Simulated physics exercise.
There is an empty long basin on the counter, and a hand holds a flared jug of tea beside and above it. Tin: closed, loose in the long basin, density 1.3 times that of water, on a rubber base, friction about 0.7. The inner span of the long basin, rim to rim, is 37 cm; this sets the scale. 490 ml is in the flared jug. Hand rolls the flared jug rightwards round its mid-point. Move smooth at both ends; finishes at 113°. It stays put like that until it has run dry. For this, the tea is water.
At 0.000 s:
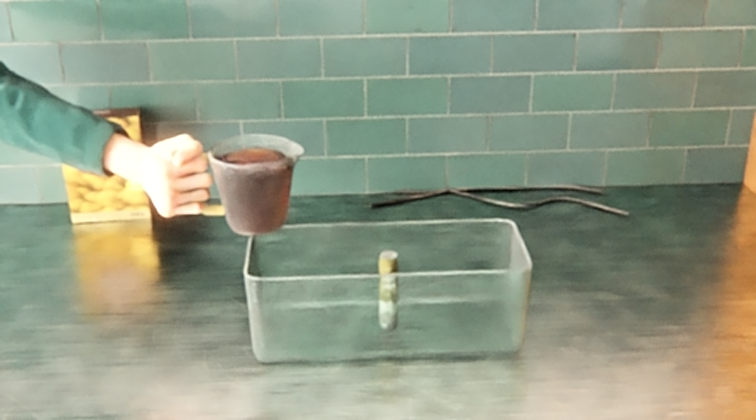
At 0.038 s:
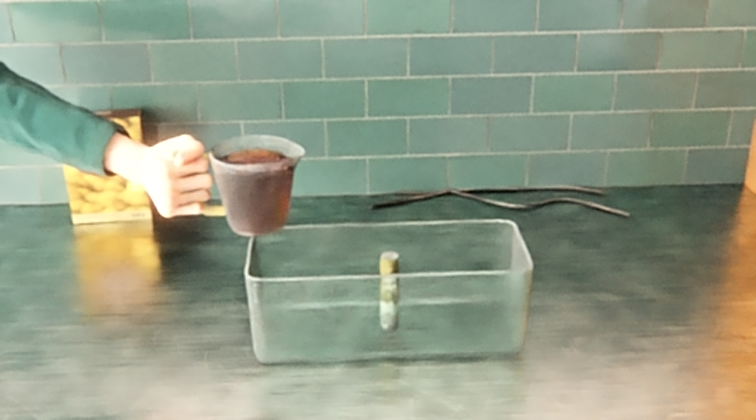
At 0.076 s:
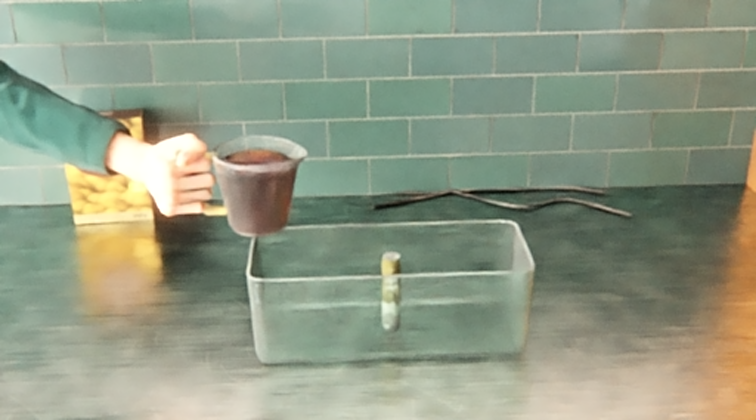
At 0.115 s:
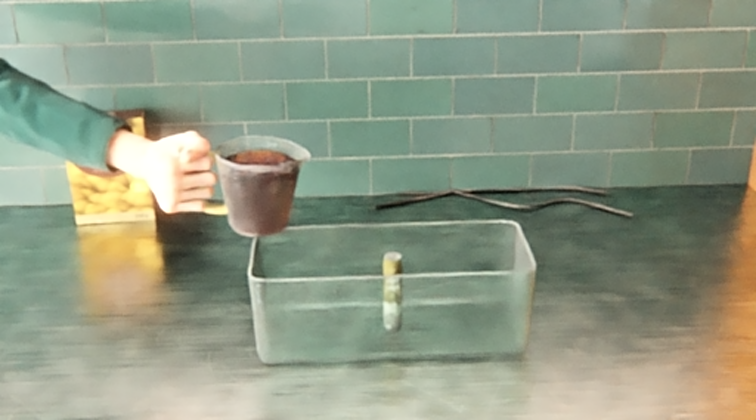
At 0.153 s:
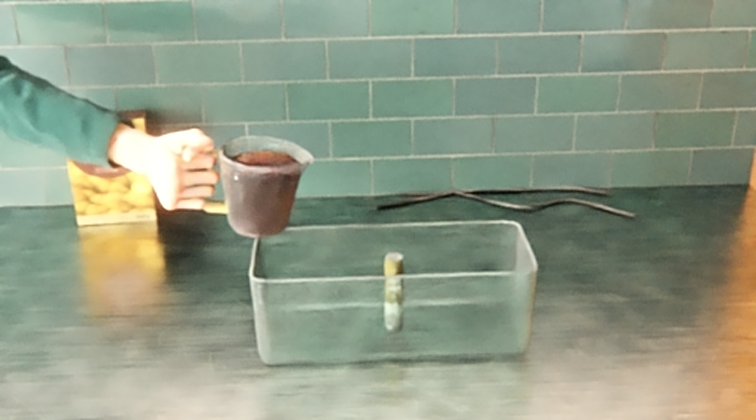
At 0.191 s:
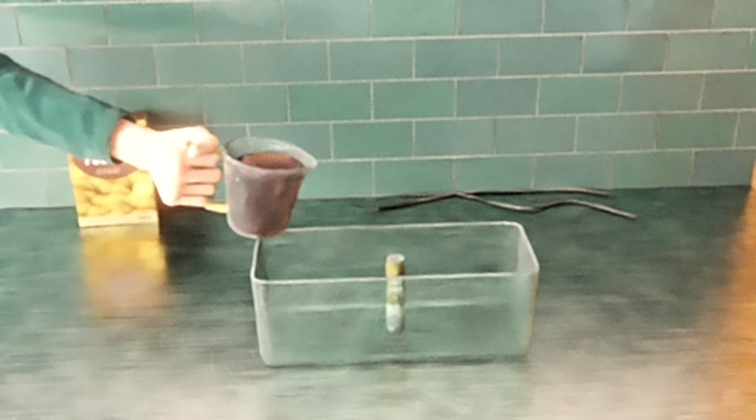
A dark green, softly reflective counter runs before a wall of green tiles, seen from the front and slightly above. A hand in a dark green sleeve holds a clear flared jug of dark reddish-brown liquid above the left end of an empty clear basin, with a yellow box and thin dark sticks behind. The jug stays nearly upright, then slowly leans a little rightwards.
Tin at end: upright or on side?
Upright.
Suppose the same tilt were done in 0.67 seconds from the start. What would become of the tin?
With that tilt, the tin stays on its base.
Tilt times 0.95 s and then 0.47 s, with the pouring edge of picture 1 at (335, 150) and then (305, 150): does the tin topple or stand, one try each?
In the first try it comes down; in the second it remains standing.
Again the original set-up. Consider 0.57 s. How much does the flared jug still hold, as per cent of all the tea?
Fraction remaining: Approx. 66 per cent.
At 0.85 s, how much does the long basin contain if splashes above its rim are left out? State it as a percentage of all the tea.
About 88 per cent.
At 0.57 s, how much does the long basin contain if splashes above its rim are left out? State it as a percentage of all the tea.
14 %, roughly.
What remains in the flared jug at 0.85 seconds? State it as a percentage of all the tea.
8 per cent or so.
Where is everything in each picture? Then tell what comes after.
It leans 0°; its right rim is at (303, 150); the tea meets the walls at (215, 162) and (293, 159); the long basin's rim runs from (249, 253) to (523, 244); the tin's top is at (389, 258), in the first frame.
It leans 0°; its right rim is at (305, 151); the tea meets the walls at (216, 162) and (294, 160), in the second frame.
It leans 2°; its right rim is at (307, 153); the tea meets the walls at (218, 162) and (296, 161), in the third frame.
It leans 4°; its right rim is at (310, 155); the tea meets the walls at (221, 161) and (299, 162), in the fourth frame.
It leans 7°; its right rim is at (313, 158); the tea meets the walls at (224, 162) and (302, 163), in the fifth frame.
It leans 11°; its right rim is at (317, 163); the tea meets the walls at (227, 165) and (306, 165), in the sixth frame.
Then, 0.57 s in, the tilt is 74° and 66 per cent is still to pour; the tin stands where it began.
Then, 0.85 s in, the tilt is 110° and 8 per cent is still to pour; the tin stands where it began.
Then, 1.13 s in, the tilt is 113° and 0 per cent is still to pour; the tin stands where it began.
Then, 1.45 s in, the tilt is 113° and 0 per cent is still to pour; the tin stands where it began.
Finally, the tin stands where it began.
